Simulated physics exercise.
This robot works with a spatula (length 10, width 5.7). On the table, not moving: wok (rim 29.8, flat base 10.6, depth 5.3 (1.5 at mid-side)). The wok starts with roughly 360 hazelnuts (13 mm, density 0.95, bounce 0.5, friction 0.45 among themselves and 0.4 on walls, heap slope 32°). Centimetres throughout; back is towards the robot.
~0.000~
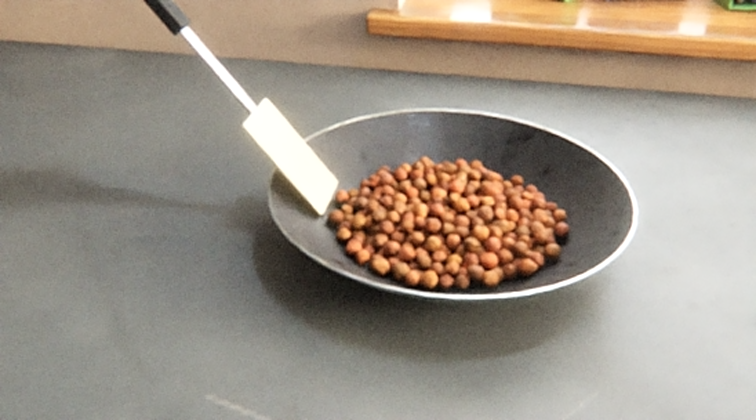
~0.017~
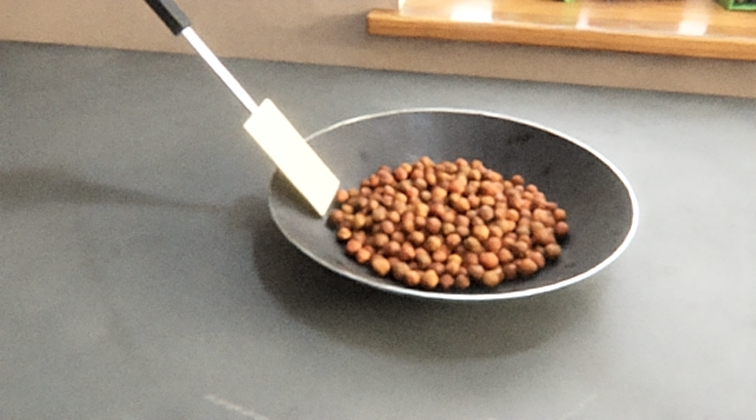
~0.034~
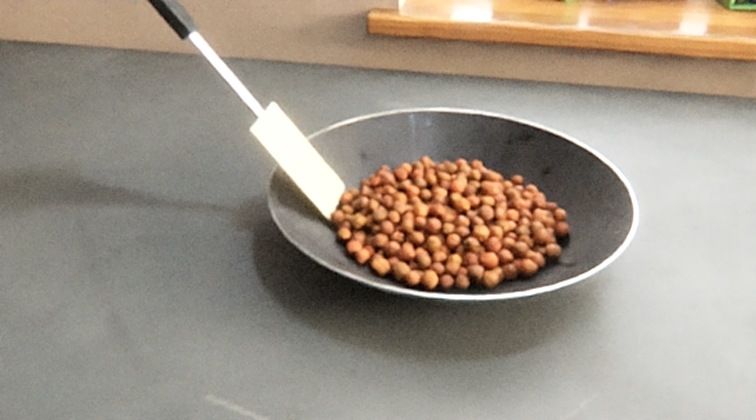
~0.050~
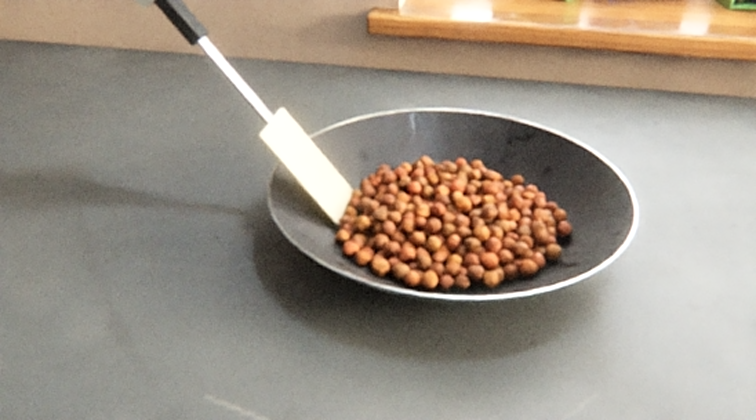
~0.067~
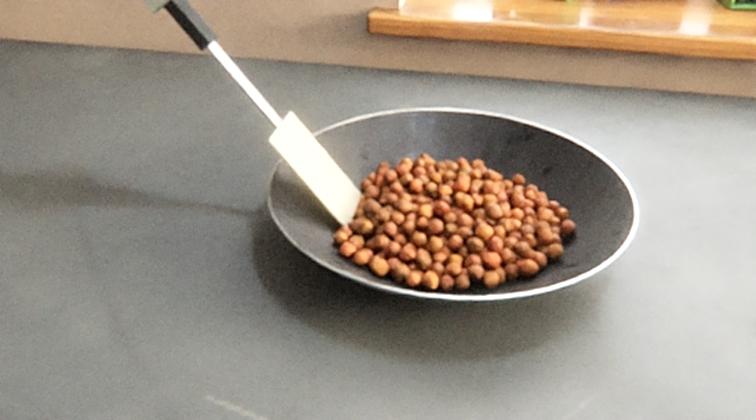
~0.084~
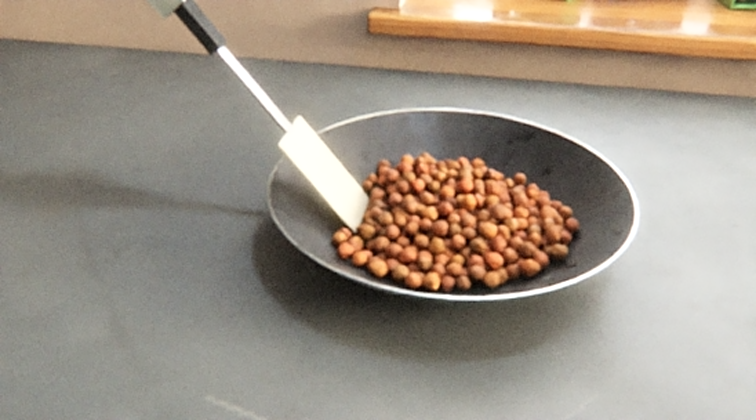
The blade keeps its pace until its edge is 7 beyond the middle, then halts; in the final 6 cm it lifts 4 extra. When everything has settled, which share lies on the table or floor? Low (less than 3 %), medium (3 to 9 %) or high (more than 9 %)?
A low share, less than 3 %, ends on the table or floor.
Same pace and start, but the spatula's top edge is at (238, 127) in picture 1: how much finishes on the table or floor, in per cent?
Some 0 per cent.
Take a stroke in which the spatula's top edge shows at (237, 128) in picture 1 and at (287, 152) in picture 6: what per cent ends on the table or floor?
Some 0 per cent.
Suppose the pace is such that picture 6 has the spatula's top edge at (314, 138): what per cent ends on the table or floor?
Some 5 per cent.
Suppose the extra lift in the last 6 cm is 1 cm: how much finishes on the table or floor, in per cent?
Some 0 per cent.
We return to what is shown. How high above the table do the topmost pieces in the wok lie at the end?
Some 6.0 cm.
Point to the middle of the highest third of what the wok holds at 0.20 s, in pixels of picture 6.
At about (499, 210).
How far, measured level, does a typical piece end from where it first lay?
Some 3 cm.
After 0.20 s, sloping 51°, highest piece 4 above the table; 359 in the wok.
After 0.32 s, sloping 51°, highest piece 6 above the table; 359 in the wok.
After 0.58 s, sloping 51°, highest piece 6 above the table; 359 in the wok.
After 1.63 s, sloping 51°, highest piece 5 above the table; 359 in the wok.
At rest, 359 in the wok. That is 0 % on the table or floor.
